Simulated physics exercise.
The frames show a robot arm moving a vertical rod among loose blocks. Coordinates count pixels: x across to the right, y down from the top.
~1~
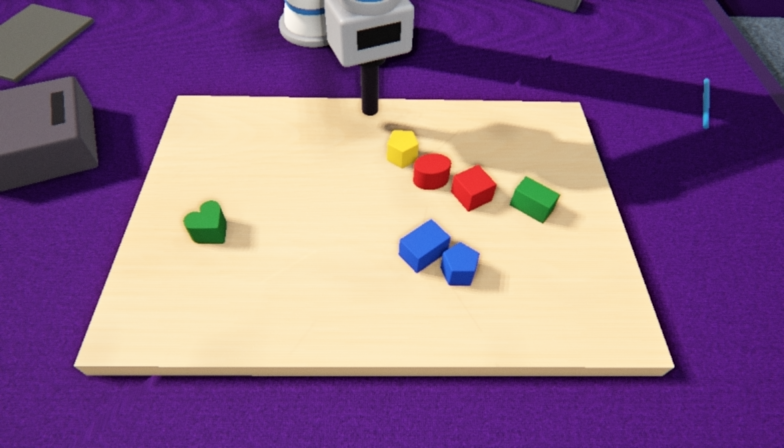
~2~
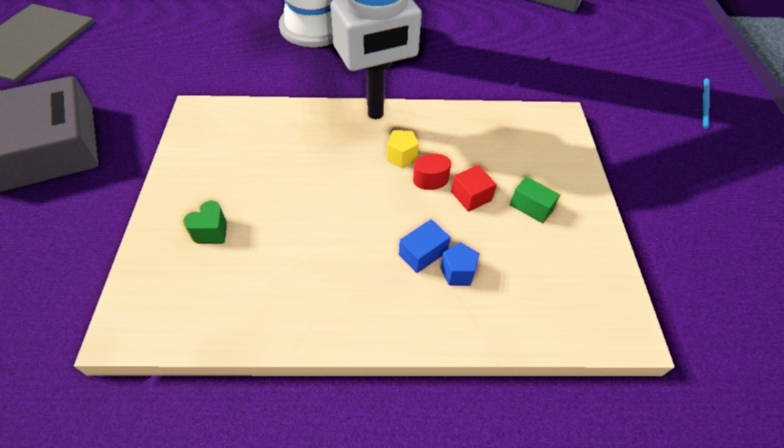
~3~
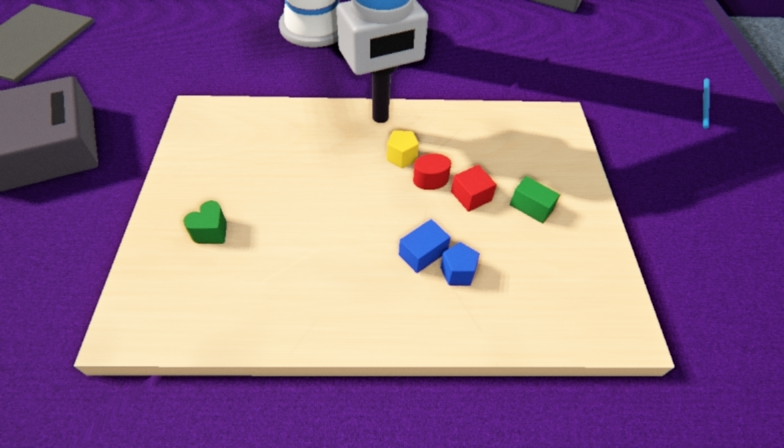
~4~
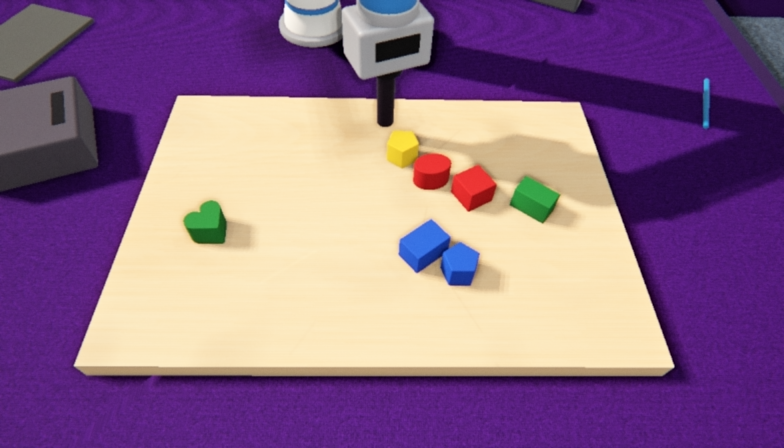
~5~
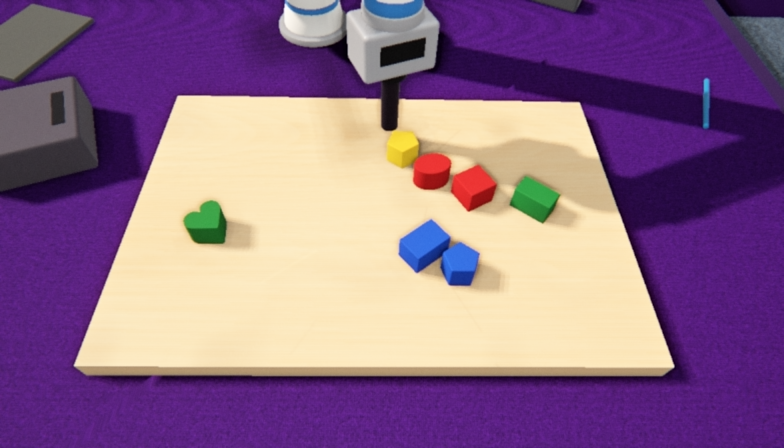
On a purple surface, a pale wooden board is seen from above at an angle by a still camera. A green heart-shaped block sits at the left, with yellow, red and green blocks in a slanting row at the upper right and two blue ones below them. The robot arm's black rod slides slightly right and toward the viewer, nearing the yellow block, while every block stays still.
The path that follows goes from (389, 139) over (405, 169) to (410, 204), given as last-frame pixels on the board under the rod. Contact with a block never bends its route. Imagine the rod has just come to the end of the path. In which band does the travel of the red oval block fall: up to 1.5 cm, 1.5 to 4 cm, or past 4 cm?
If I had to pick, the red oval block travels beyond 4 cm here.
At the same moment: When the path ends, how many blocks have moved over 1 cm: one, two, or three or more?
I count three at least.
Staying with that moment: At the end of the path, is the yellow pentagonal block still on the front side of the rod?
The answer is yes.
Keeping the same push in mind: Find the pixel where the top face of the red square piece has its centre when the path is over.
The middle of its upper face should be somewhere near (491, 185).
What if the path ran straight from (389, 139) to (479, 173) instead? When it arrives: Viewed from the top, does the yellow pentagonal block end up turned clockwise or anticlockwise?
Viewed from above, clockwise.
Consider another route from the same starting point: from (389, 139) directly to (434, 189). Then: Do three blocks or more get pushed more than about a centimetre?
I expect so.
On the path given first. One third of the way, rod (401, 146); yellow pentagonal block (414, 157), turned 15° anticlockwise; red oval block (440, 169), turned 20° anticlockwise.
Two thirds of the way, rod (411, 168); yellow pentagonal block (420, 181), turned 30° anticlockwise; red oval block (451, 184), turned 50° anticlockwise; red square piece (487, 184), turned 25° anticlockwise.
At the end, rod (411, 192); yellow pentagonal block (430, 204), turned 60° anticlockwise; blue oblong unmoved; red oval block (457, 193), turned 75° anticlockwise; red square piece (491, 185), turned 30° anticlockwise.
